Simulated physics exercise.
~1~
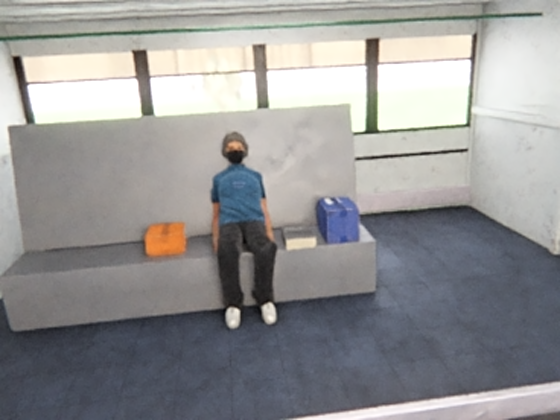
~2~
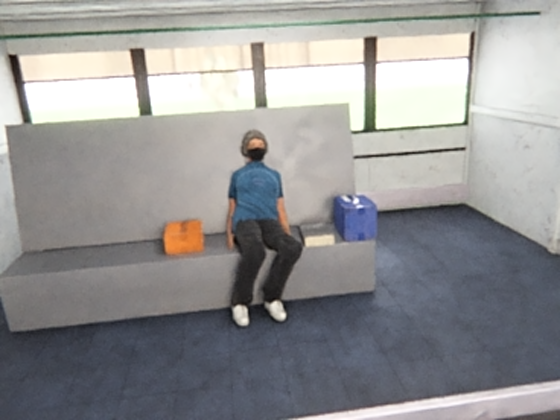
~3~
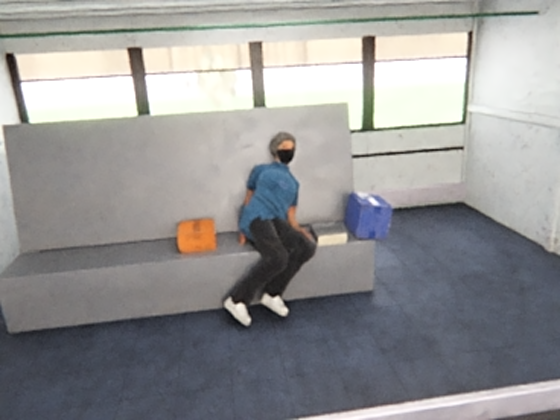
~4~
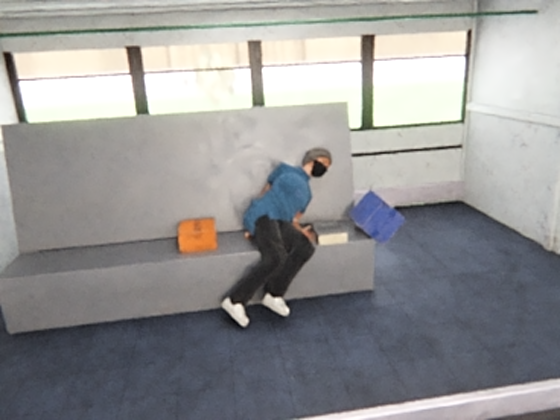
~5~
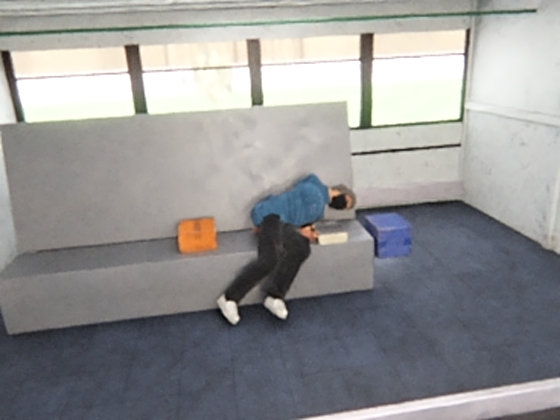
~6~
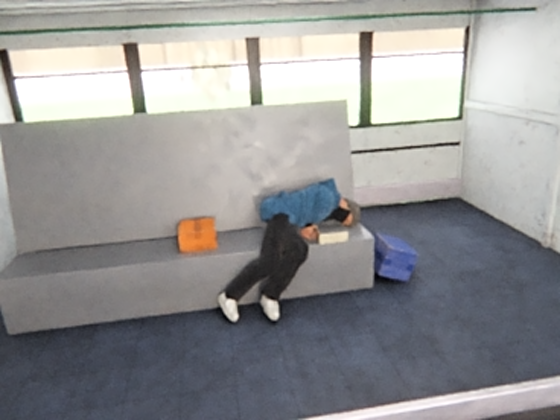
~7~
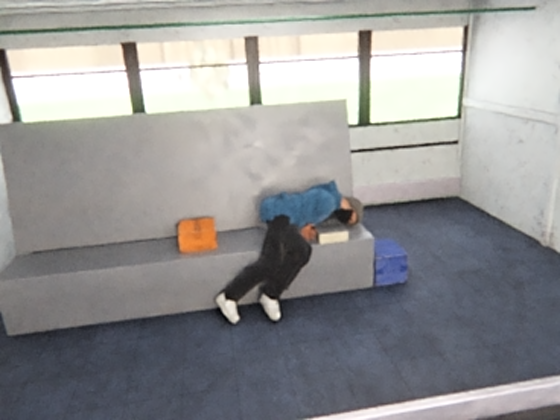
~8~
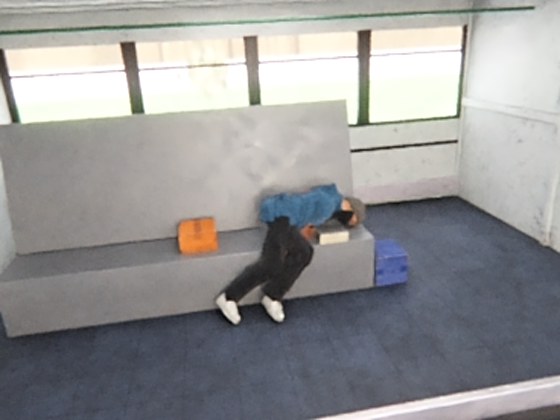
A person in a blue top, dark trousers, grey cap and black mask sits on a long grey bench beneath a row of windows, seen from the front and slightly above. An orange box rests to the left, with a small pale item and a blue bag to the right. The person and all the objects slide right along the seat, and the bag tips over the bench's right end. The person topples sideways after it, feet still on the dark blue floor. Finally the bag lies on the floor against the bench end, while the person stays slumped over the seat, the orange box and pale item still on it.
